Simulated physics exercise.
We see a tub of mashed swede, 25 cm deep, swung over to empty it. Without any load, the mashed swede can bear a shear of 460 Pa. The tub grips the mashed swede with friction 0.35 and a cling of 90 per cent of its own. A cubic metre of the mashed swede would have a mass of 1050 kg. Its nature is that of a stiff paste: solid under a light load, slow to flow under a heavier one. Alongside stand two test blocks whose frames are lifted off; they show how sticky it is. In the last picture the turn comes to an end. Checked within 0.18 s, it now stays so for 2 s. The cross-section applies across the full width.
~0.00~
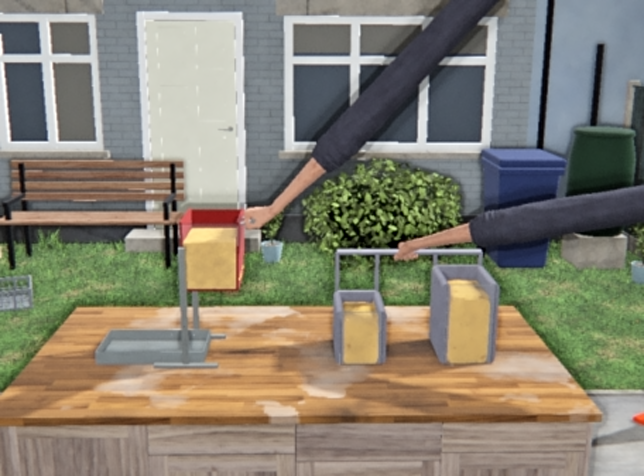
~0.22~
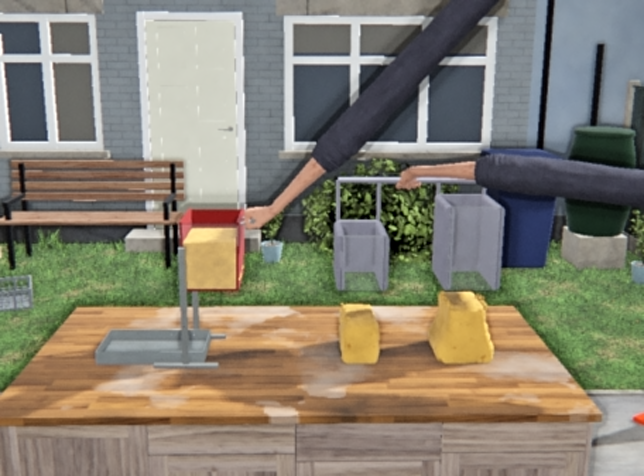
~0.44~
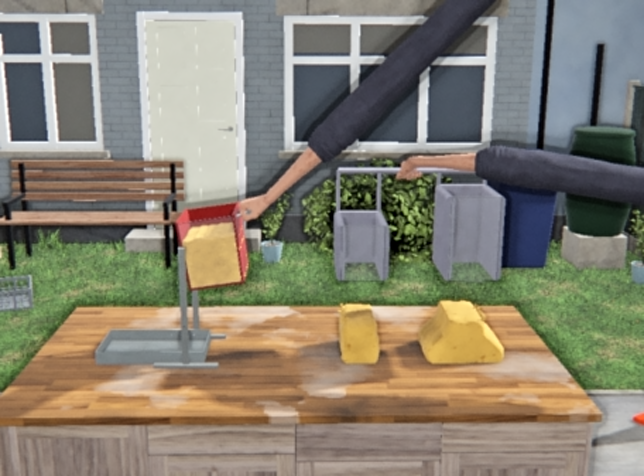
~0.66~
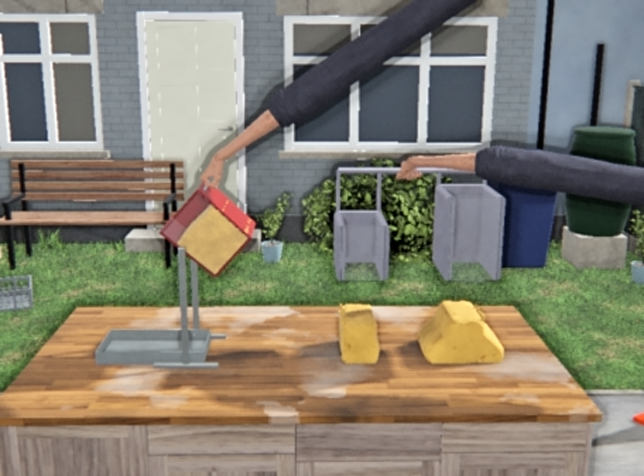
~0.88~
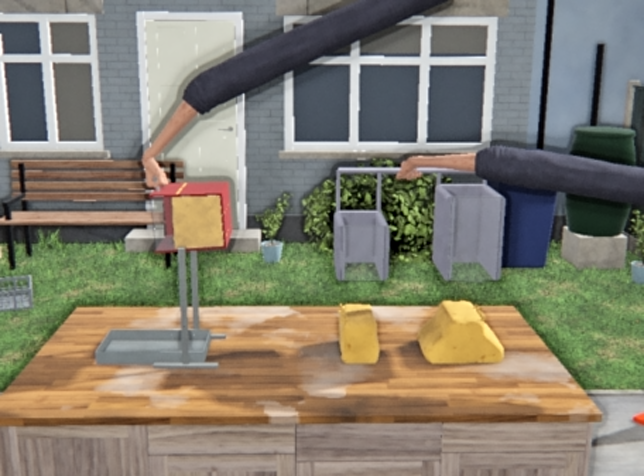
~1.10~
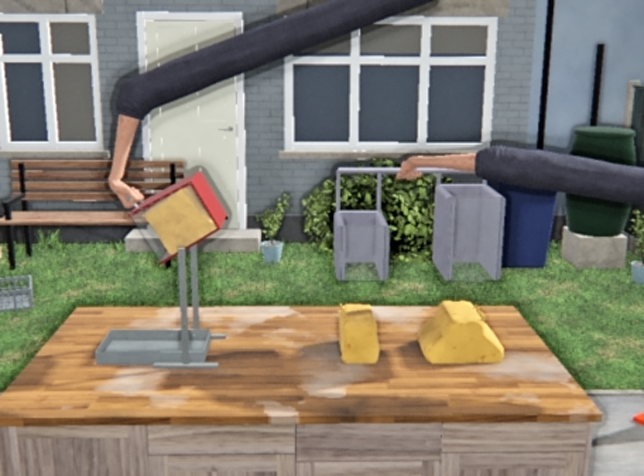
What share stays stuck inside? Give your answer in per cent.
0 %.
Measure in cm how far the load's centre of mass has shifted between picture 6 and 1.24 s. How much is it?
Around 8 cm.
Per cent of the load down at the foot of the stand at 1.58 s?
70 %.
After 1.24 s, the tub is at 120 degrees and holds 82 %.
After 1.41 s, the tub is at 120 degrees and holds 23 %.
After 1.58 s, the tub is at 120 degrees and holds 0 %.
After 1.75 s, the tub is at 120 degrees and holds 0 %.
After 3.10 s, at the end, the tub is at 120 degrees and holds 0 %.
